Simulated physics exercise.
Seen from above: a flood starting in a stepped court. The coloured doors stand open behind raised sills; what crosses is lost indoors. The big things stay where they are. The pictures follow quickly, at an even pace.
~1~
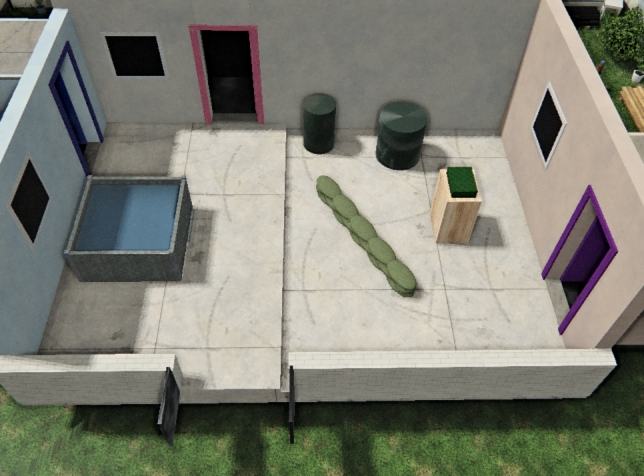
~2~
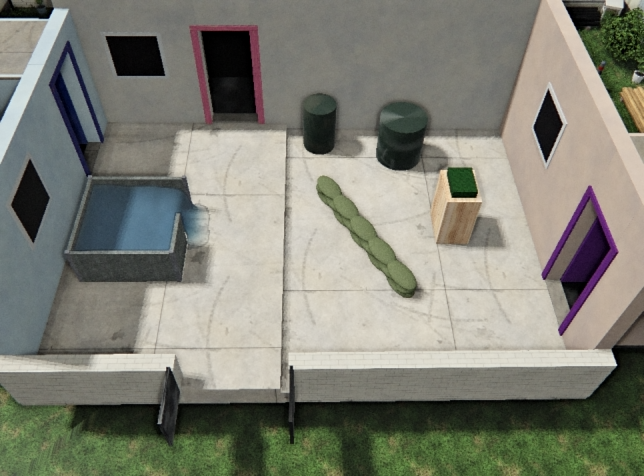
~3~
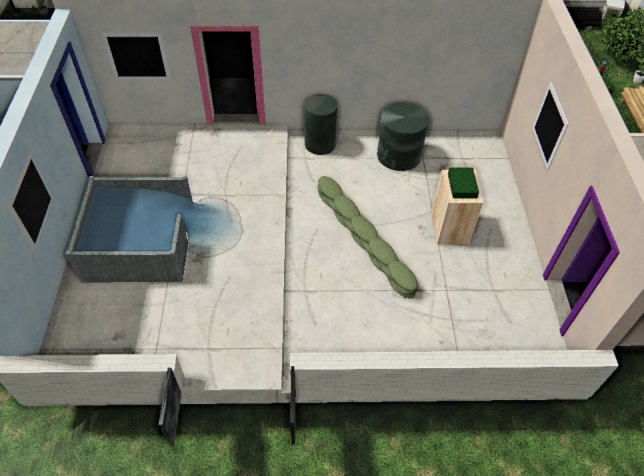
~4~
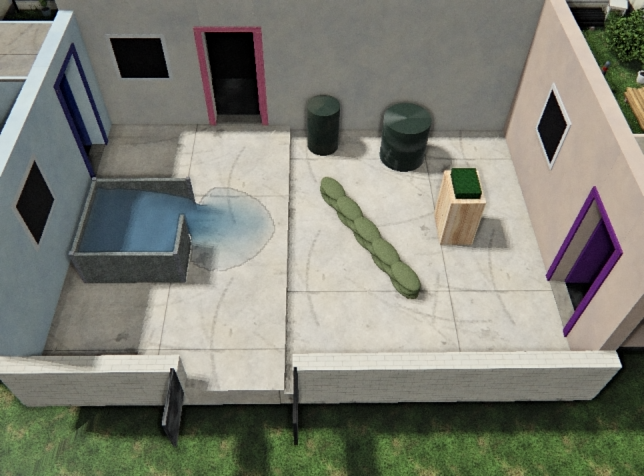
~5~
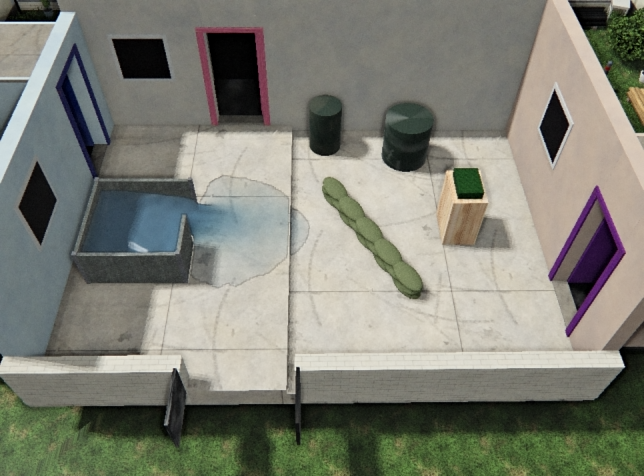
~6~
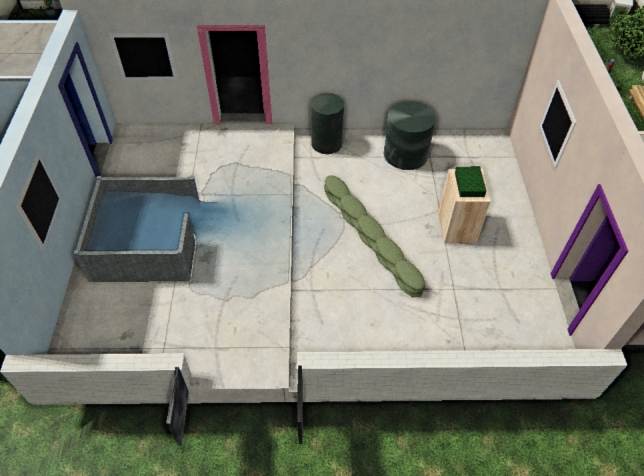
A walled, roofless court of pale paving is seen from high above, with a blue door frame on the left, a pink one at the back, a purple one on the right and grass in front. A grey tank of blue water stands at left, facing a green segmented barrier, two dark green barrels and a wooden box topped with green. The tank's right side opens and water pours out, spreading rightward in a widening sheet to the barrier.
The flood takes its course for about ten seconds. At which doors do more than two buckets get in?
In the end: The blue door holds within the limit; the pink door holds within the limit; the purple door floods.
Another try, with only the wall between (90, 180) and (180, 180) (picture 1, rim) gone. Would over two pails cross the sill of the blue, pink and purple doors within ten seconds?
My reading: Blue door goes over; pink door floods; purple door lets less in.
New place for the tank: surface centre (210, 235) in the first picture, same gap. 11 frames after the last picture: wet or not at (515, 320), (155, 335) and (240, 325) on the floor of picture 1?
In turn: Clear, not flooded, not flooded.
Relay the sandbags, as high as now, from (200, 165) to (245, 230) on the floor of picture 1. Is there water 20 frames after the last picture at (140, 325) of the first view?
Verdict: Free of water.
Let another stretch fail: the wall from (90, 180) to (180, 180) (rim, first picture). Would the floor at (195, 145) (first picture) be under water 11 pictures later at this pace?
Verdict: Wet.
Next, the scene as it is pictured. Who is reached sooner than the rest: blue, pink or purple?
I say the one in pink.
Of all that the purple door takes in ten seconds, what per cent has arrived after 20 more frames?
I make it 0 per cent.
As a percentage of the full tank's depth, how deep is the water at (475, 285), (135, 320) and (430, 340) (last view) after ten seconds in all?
Roughly 4, 0 and 8 per cent, in turn.
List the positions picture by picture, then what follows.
The first frame shows the open tank at (130, 217) is whole and still.
In the second frame, water pours out at (184, 215) and has run to (202, 242).
In the third frame, the front is at (236, 236), out from the gap at (185, 217).
In the fourth frame, the front is at (269, 221), out from the gap at (188, 219).
In the fifth frame, the front is at (303, 223), out from the gap at (191, 219).
In the sixth frame, the front is at (336, 218), out from the gap at (193, 217).
A moment on, water covers 20 % of the floor; the blue door not reached, the pink door not reached, the purple door not reached.
Next, water covers 30 % of the floor; the blue door not reached, the pink door wet at the sill, nothing in, the purple door not reached.
Then, water covers 40 % of the floor; the blue door not reached, the pink door wet at the sill, nothing in, the purple door not reached.
Later, water covers 55 % of the floor; the blue door not reached, the pink door wet at the sill, nothing in, the purple door over two buckets in.
In the end, water covers 55 % of the floor; the blue door not reached, the pink door wet at the sill, nothing in, the purple door over two buckets in.
